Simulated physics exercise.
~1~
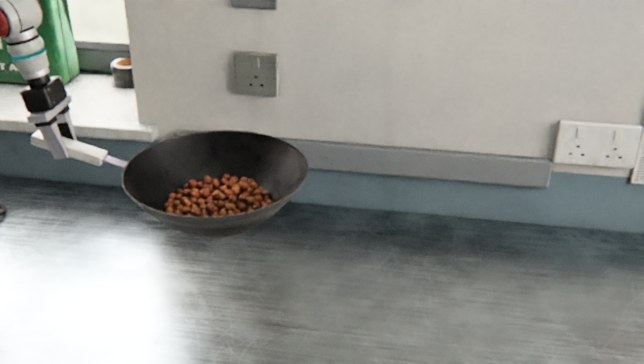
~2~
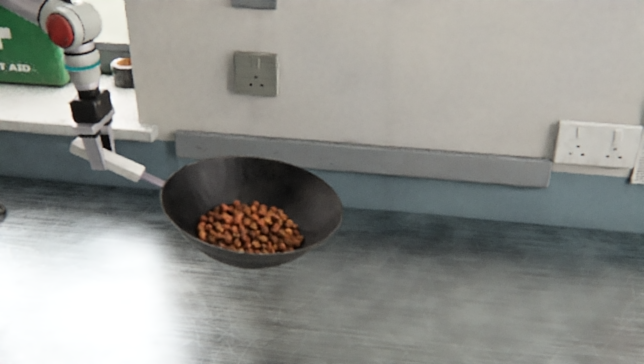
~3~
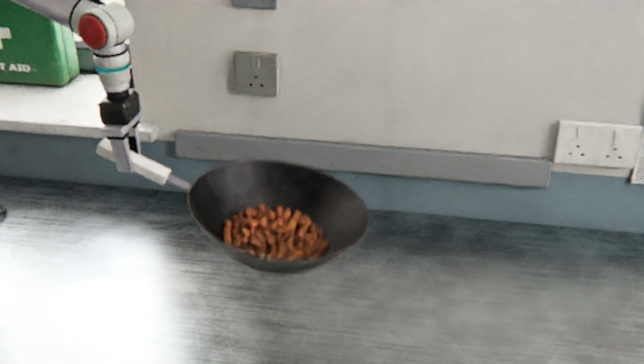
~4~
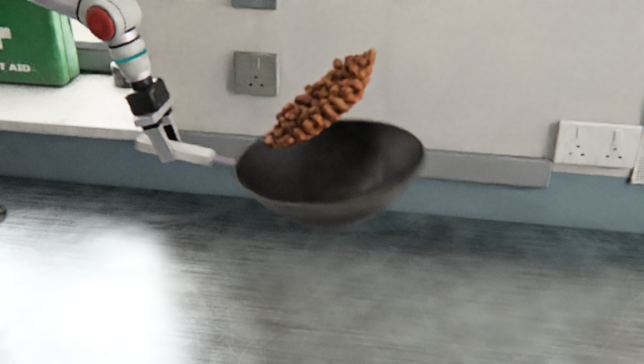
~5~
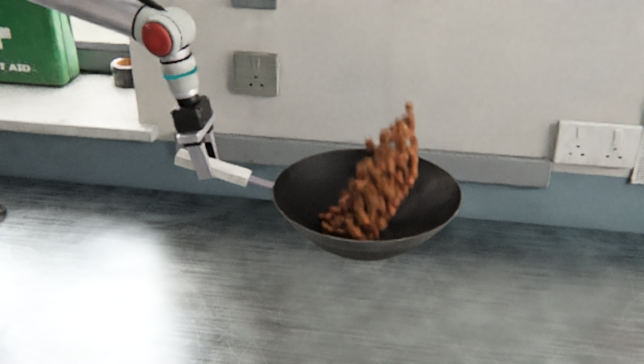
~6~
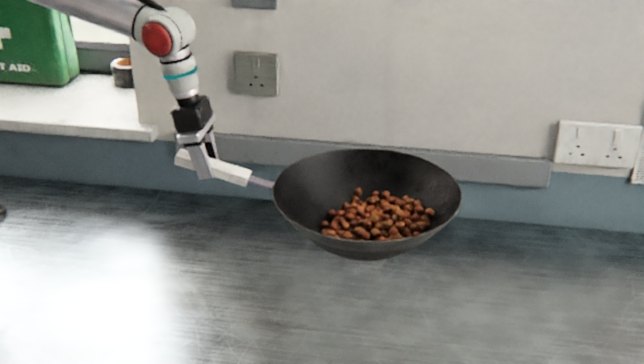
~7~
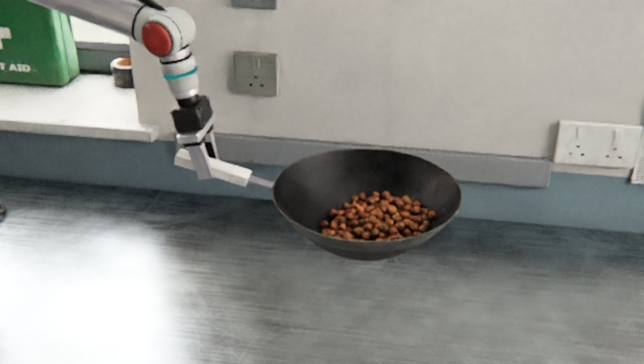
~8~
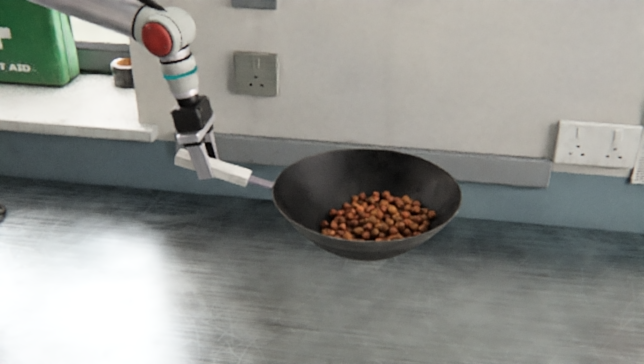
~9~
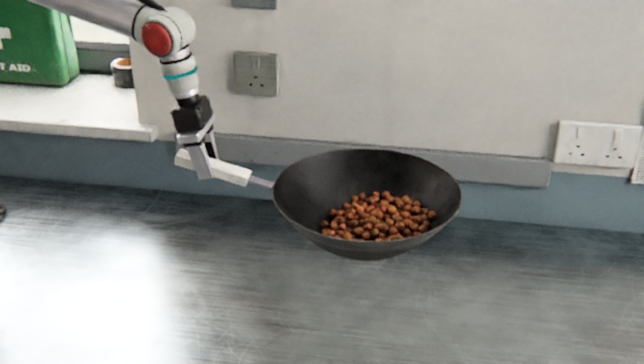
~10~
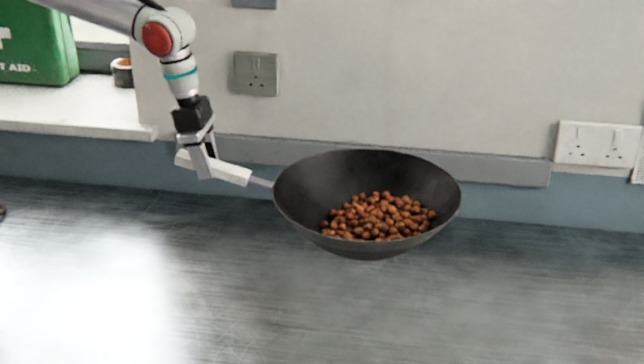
Robot arm swinging a dark wok of hazelnuts rightward, tossing them into the air and catching them, then holding still above the countertop.
